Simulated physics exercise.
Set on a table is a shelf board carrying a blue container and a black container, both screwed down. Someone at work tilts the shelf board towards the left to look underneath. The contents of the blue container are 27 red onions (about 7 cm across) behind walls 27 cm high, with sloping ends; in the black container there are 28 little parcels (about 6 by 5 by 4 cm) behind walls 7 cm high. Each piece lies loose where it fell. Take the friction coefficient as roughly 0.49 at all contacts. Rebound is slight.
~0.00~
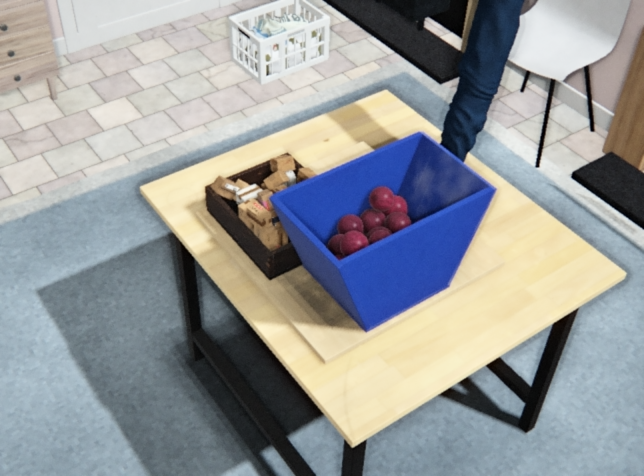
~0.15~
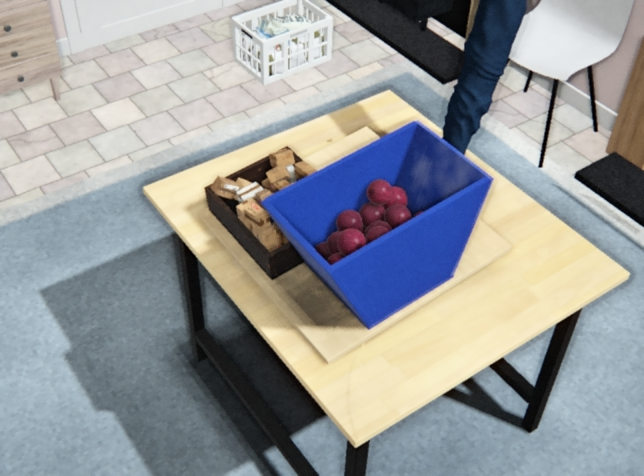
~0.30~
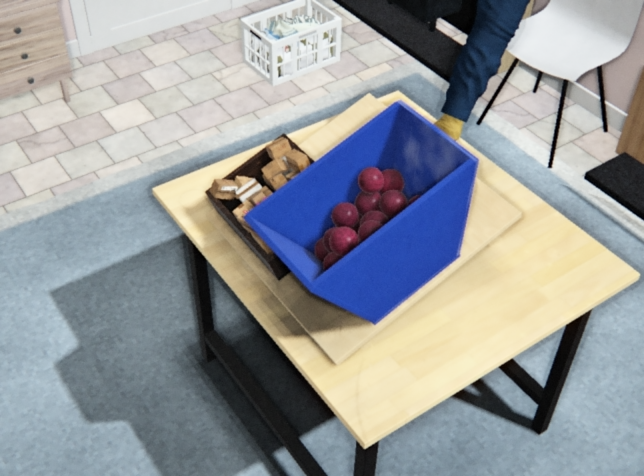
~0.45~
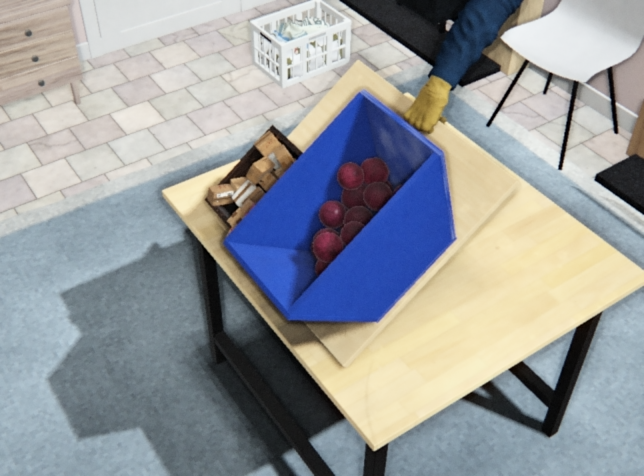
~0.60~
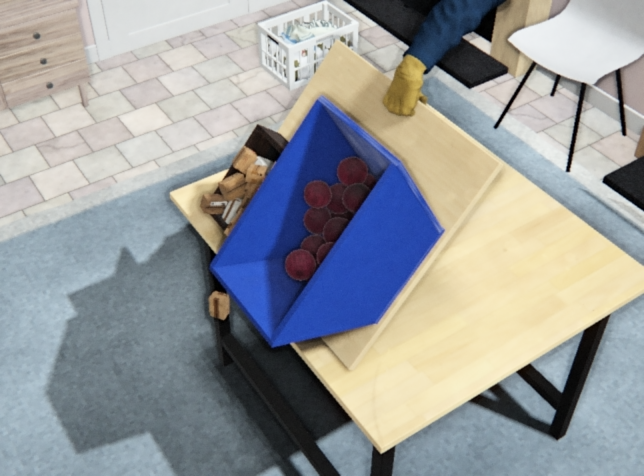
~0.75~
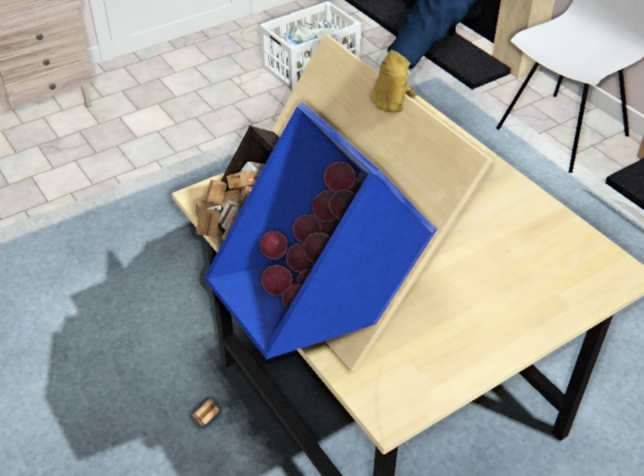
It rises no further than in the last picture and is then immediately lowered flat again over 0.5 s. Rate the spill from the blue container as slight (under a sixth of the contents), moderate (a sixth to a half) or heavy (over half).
Slight.
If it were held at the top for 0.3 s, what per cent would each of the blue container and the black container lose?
With that change, blue container sheds 0 percent and black container sheds 10 percent.
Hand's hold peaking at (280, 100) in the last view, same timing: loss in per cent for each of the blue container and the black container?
In that setup the blue container sheds 90 per cent of its load, while the black container sheds 80 per cent.
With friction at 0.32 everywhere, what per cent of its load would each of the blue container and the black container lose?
In that case the blue container sheds 0 per cent, while the black container sheds 20 per cent.
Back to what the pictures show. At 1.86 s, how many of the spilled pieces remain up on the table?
Around 1 of them.
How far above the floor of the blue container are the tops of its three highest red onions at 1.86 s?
It reaches close to 21 cm.
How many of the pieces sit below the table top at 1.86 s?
Count: Roughly 6.
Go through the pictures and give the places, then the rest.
In the first picture (places track the rim corner closest to us here, unless another is named; the camera pans a little), blue container (341, 263); black container (by its farthest rim corner) (285, 155); tipped 0°; all still inside.
Blue container (333, 268); black container (285, 149); tipped 6°, in the second picture.
Blue container (313, 285); black container (281, 137); tipped 19°, in the third picture.
Blue container (289, 313); tipped 36°, in the fourth picture.
Blue container (272, 340); tipped 49°; 1 out, the lowest parcel at (219, 305), in the fifth picture.
Blue container (266, 352); tipped 55°; 1 out, the lowest parcel at (206, 413), in the sixth picture.
After 0.93 s, tilt 39°; the blue container has all 27 and the black container is down by 4 of 28.
After 1.15 s, tilt 6°; the blue container has all 27 and the black container is down by 7 of 28.
After 1.46 s, tilt 0°; the blue container has all 27 and the black container is down by 7 of 28.
Outcome (at 1.86 s), the blue container has all 27 and the black container is down by 7 of 28. Asked share, 0 of 27, 0 per cent.
